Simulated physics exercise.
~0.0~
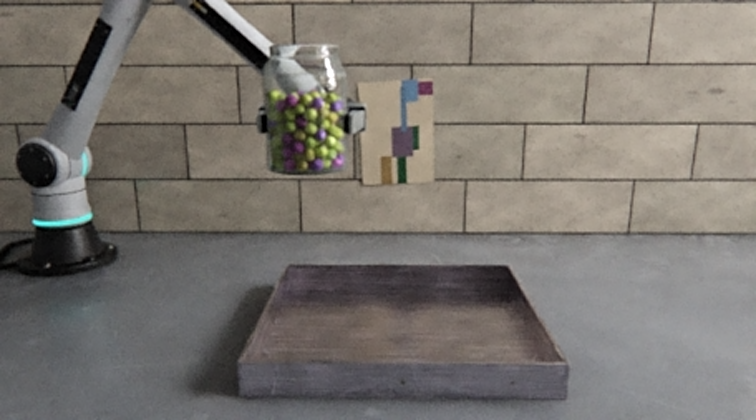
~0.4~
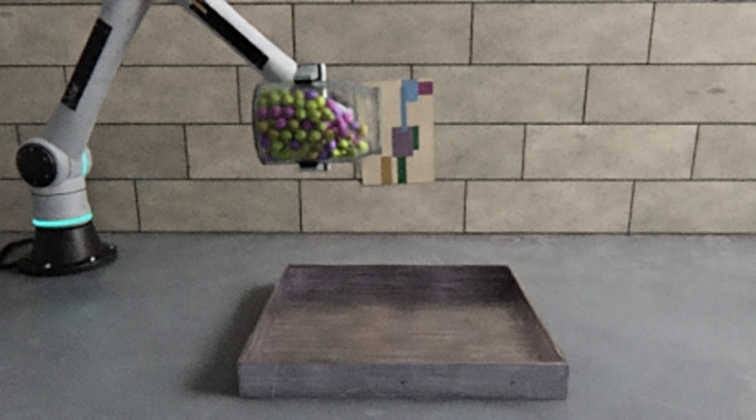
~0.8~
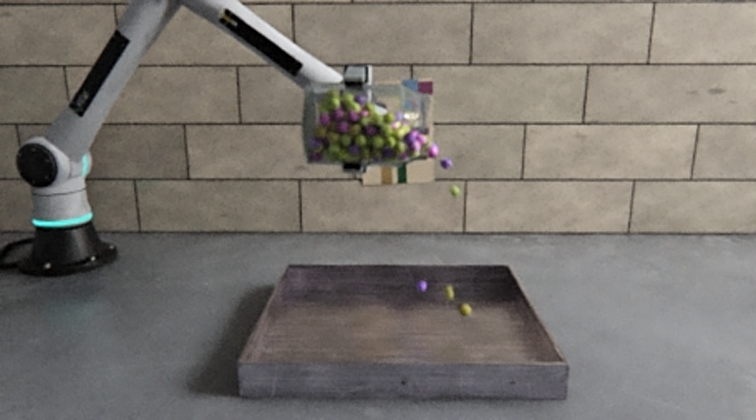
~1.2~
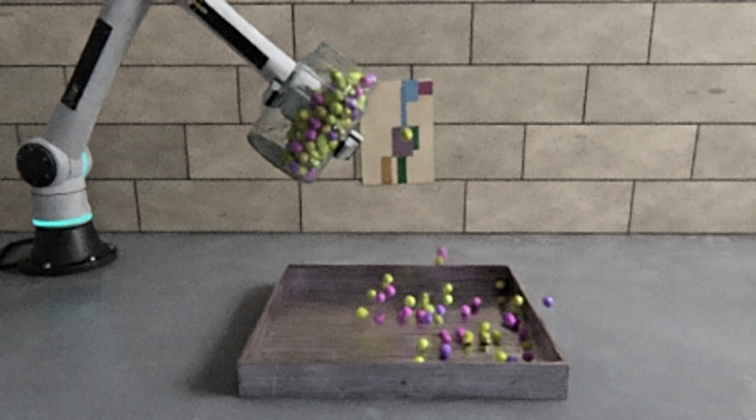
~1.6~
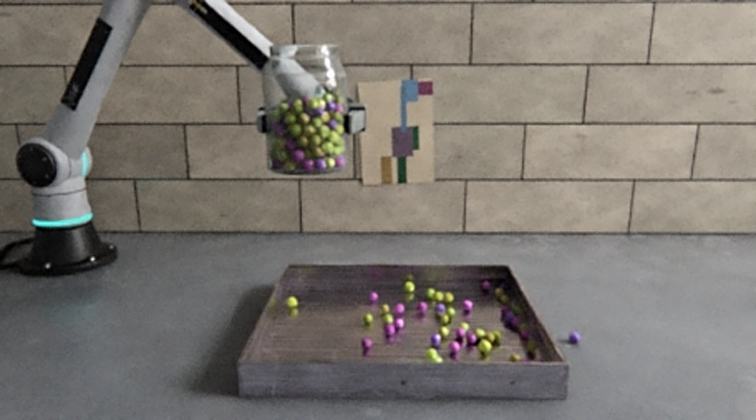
Robot arm tipping a glass jar of green and purple balls over a tray, spilling some, then righting it still mostly full.
